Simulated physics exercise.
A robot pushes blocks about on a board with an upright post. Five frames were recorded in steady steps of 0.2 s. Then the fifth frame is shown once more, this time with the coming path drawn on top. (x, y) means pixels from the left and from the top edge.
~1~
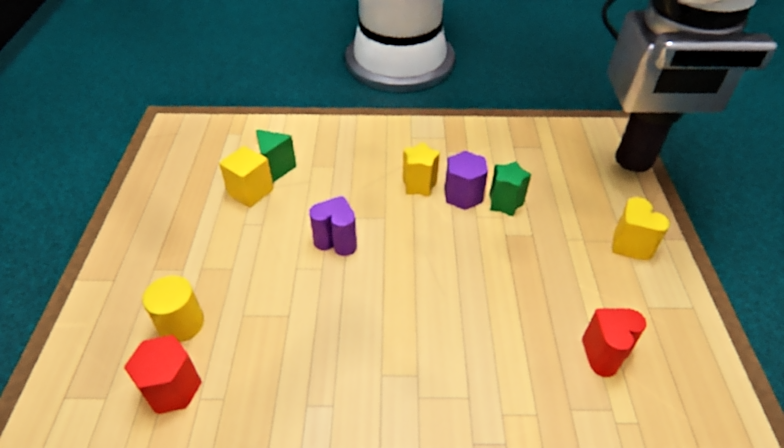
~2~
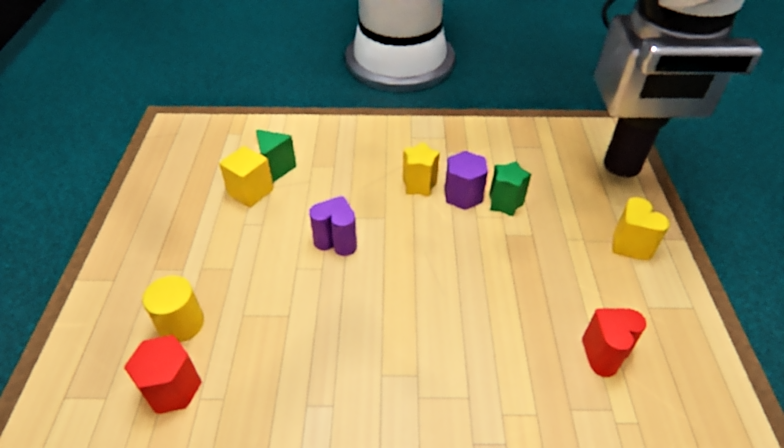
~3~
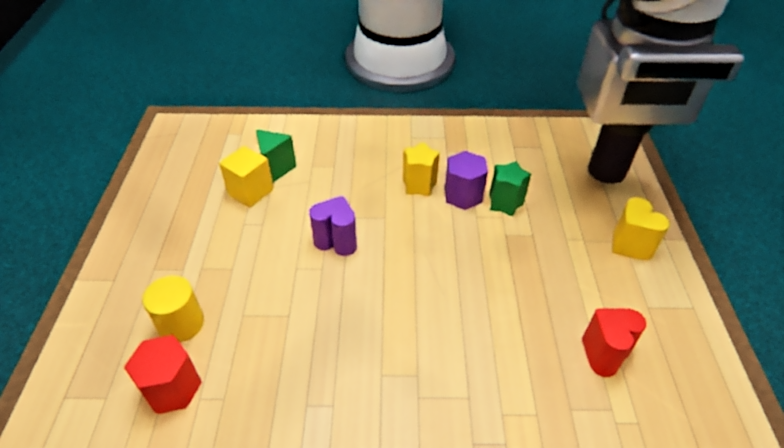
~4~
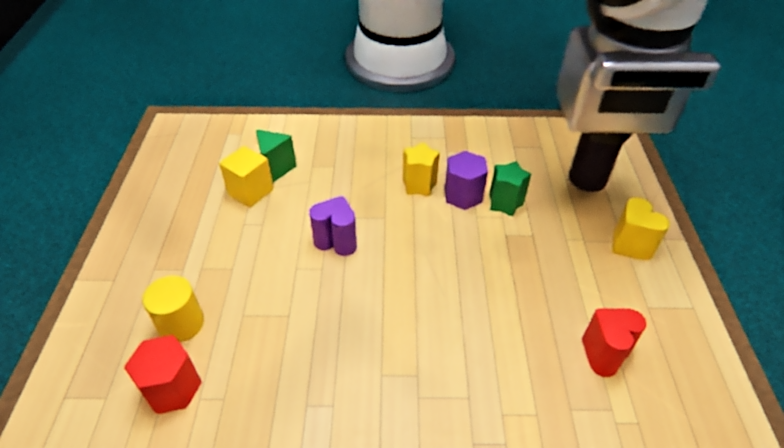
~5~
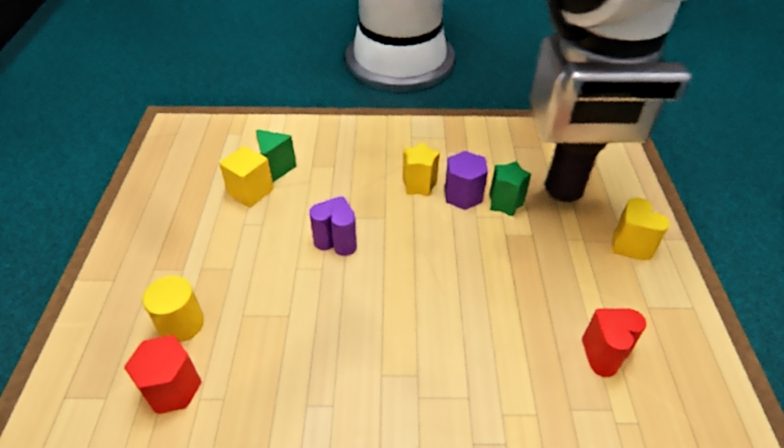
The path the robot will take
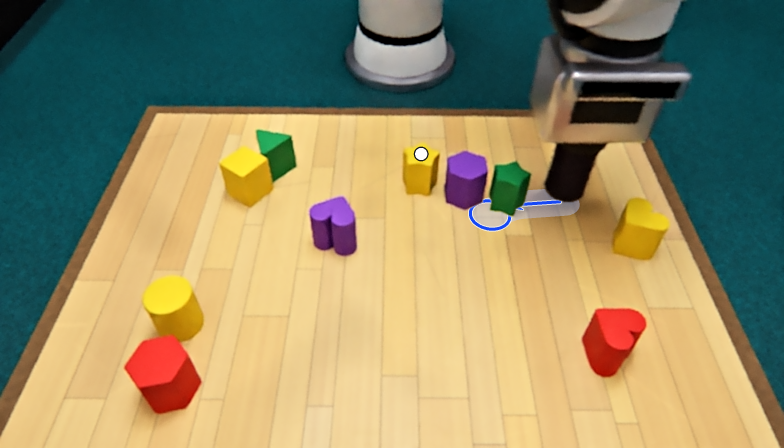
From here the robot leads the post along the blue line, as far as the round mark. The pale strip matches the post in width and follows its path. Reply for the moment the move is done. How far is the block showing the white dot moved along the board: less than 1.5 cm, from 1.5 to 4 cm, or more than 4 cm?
It will fall in the middle band, 1.5 to 4 cm.
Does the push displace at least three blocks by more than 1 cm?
My answer is yes.
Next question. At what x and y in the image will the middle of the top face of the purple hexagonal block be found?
The middle of its upper face should be somewhere near (437, 157).
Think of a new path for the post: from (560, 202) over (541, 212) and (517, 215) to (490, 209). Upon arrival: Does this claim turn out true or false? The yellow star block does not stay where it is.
The statement is correct.
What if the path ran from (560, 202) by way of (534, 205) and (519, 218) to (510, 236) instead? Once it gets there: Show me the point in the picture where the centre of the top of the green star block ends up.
Its top middle will sit at (488, 179).
The line goes from (560, 202) by way of (535, 203) and (511, 206) to (490, 215); the dot is on the yellow star block.
The first path, step by step. Halfway along, post at (526, 191); purple hexagonal block at (457, 162); green star block at (491, 172).
At the end, post at (492, 202); yellow star block at (405, 147); purple hexagonal block at (437, 157), turned 20° clockwise; green star block at (461, 176), turned 50° clockwise; yellow heart block unmoved.
